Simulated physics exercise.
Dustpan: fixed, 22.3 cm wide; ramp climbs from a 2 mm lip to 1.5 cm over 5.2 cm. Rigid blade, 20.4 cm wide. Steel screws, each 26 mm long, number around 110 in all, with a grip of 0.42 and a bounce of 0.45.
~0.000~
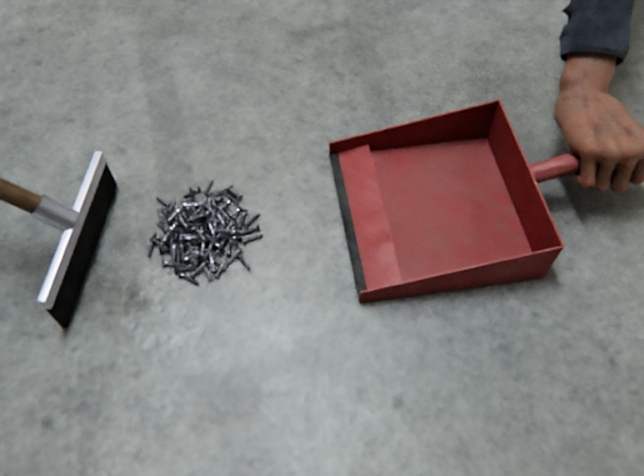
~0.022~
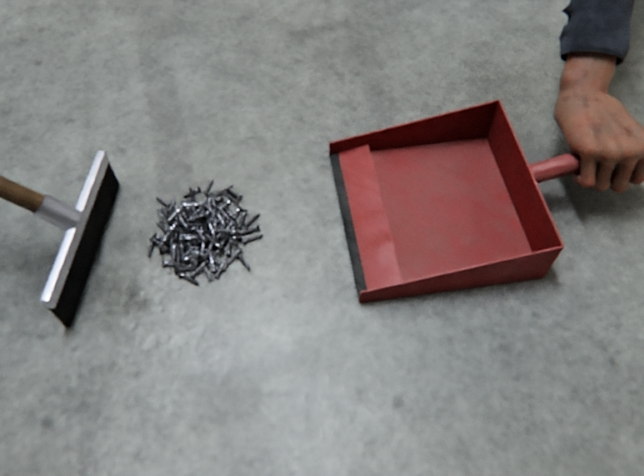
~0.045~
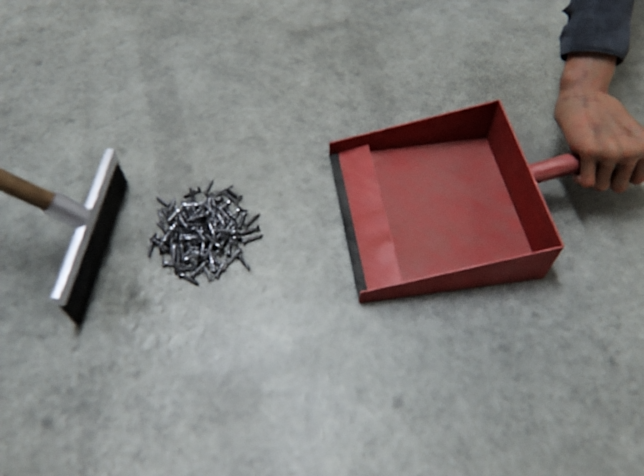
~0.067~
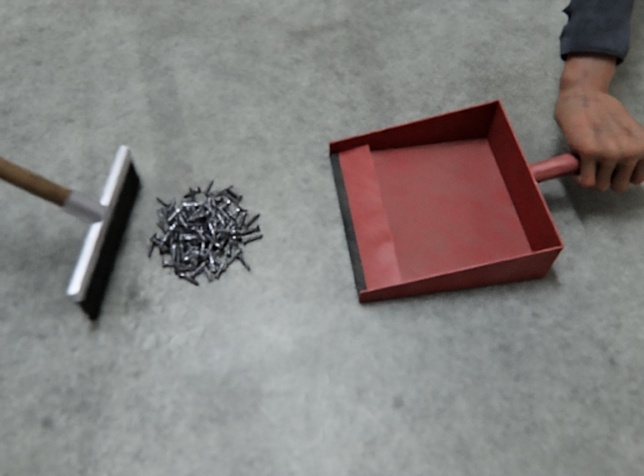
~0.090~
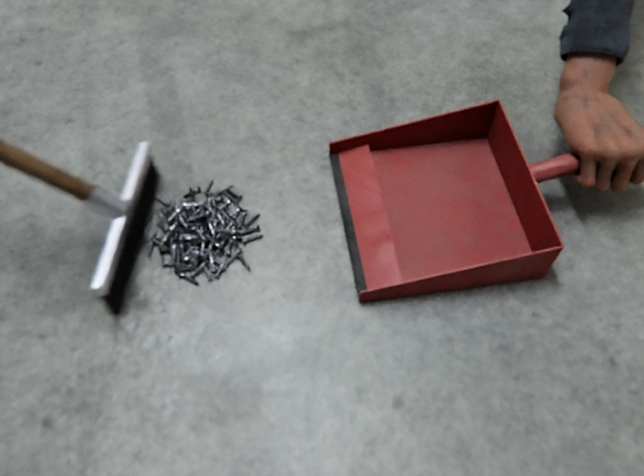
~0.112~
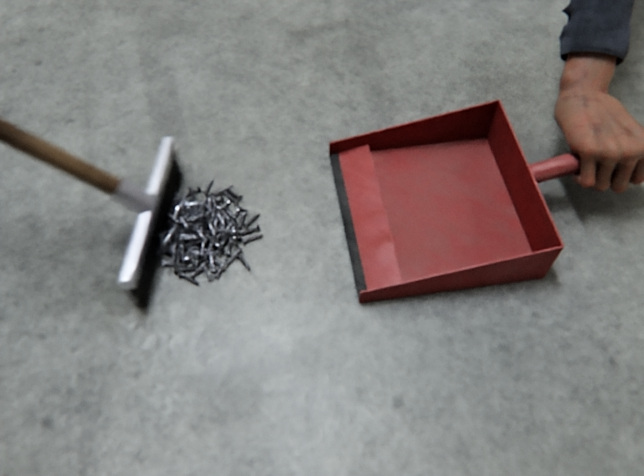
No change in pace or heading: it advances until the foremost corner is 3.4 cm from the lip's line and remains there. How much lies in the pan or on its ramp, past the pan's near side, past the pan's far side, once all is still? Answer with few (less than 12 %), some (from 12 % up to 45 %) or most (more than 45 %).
Pan - most; near side - few; far side - few.
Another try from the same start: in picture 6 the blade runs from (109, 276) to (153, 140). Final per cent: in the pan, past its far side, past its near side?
Pan 20; far 5; near 5.
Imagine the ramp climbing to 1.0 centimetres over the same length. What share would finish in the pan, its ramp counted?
I'd guess close to 70 per cent.
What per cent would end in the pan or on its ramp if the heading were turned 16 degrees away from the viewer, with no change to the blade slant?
Around 30 %.
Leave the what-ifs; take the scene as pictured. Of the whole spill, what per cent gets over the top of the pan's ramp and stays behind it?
Around 35 percent.
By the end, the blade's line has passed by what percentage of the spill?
0 %.
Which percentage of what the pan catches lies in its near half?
Close to 50 %.
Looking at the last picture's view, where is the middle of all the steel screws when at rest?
Roughly (360, 225).
After 0.19 s, middle of the blade 12 cm from the lip; 0 % over the lip, far side 0 %, near side 0 %.
After 0.24 s, middle of the blade 7 cm from the lip; 0 % over the lip, far side 0 %, near side 0 %.
After 0.43 s, middle of the blade 6 cm from the lip; 65 % over the lip, far side 0 %, near side 5 %.
At rest (1.3 s), pan 65 %, near side 5 %, far side 0 %, in front of the lip or behind the blade 35 %.
